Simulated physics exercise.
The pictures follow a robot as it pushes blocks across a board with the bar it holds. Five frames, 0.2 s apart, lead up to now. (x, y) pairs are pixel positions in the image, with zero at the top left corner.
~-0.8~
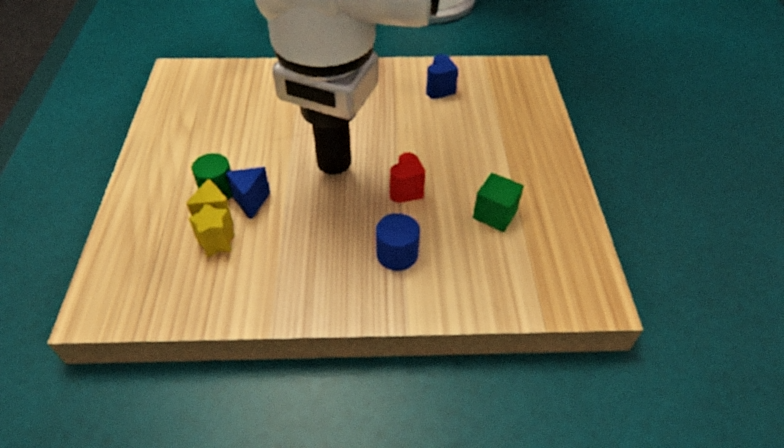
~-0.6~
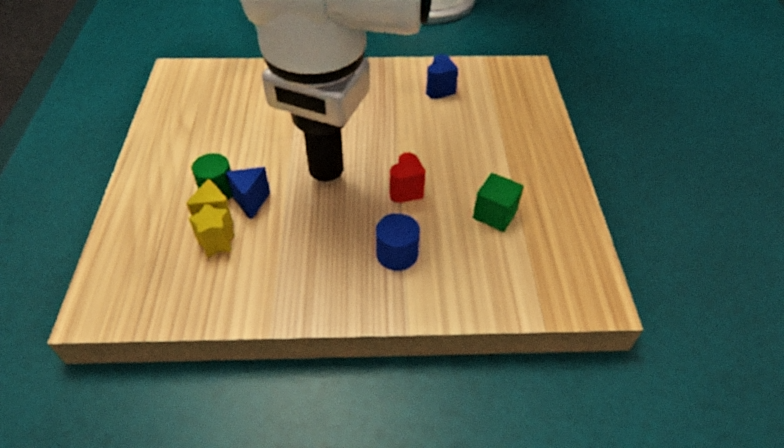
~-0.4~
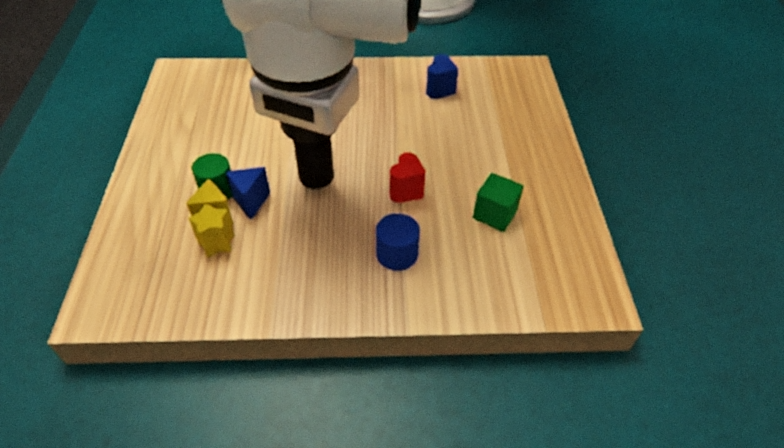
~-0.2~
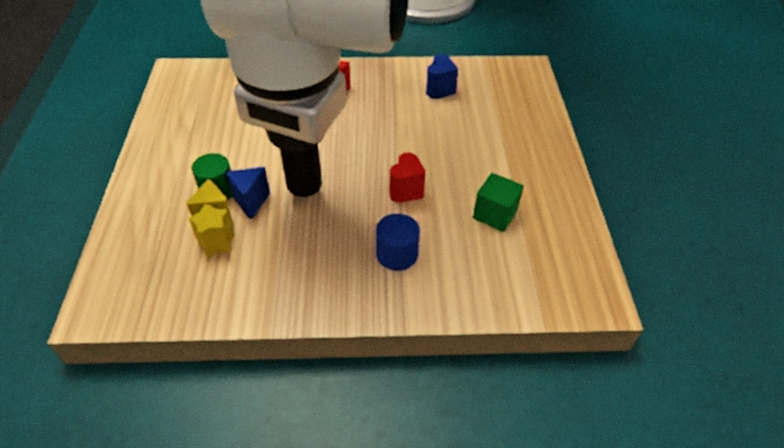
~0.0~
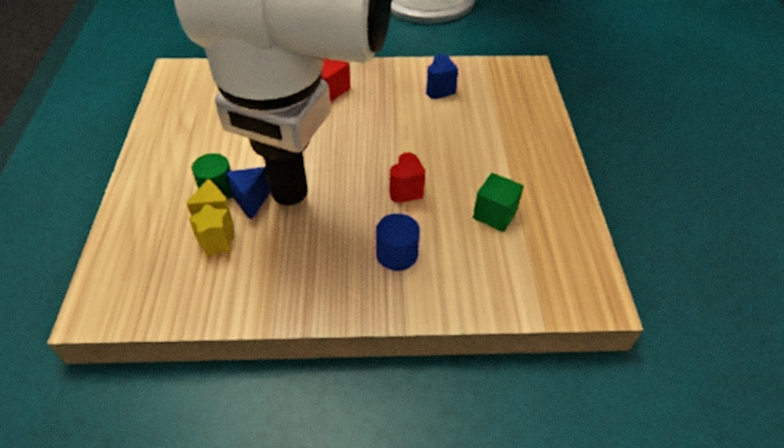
On a wooden board, a robot arm moves its black bar left toward the blue triangular block.
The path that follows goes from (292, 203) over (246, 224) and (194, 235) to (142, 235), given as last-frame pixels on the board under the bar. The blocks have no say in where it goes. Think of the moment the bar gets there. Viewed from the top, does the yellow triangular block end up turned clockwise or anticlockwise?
From above, the turn goes clockwise.
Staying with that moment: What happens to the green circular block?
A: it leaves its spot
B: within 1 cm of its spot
A (it leaves its spot)
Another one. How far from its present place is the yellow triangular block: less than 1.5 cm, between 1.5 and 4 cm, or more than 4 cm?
It will fall in the top band, over 4 cm.
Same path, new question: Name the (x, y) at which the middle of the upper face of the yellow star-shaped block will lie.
In the picture, it is at (164, 239).
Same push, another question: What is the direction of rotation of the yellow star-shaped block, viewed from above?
Rotates counter-clockwise.
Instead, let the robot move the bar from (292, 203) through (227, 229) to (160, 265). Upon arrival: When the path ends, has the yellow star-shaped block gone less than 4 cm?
I expect not.
On the path given first. One third of the way, bar (243, 214); yellow triangular block (201, 195); yellow star-shaped block (205, 219); green circular block (202, 161); blue triangular block (229, 178), turned 30° clockwise.
Two thirds of the way, bar (190, 225); yellow triangular block (169, 191), turned 95° clockwise; yellow star-shaped block (169, 238), turned 70° anticlockwise; green circular block (202, 161); blue triangular block (228, 177), turned 40° clockwise.
At the end, bar (137, 225); yellow triangular block (159, 186), turned 130° clockwise; yellow star-shaped block (164, 239), turned 95° anticlockwise; green circular block (202, 161); blue triangular block (228, 177), turned 40° clockwise.
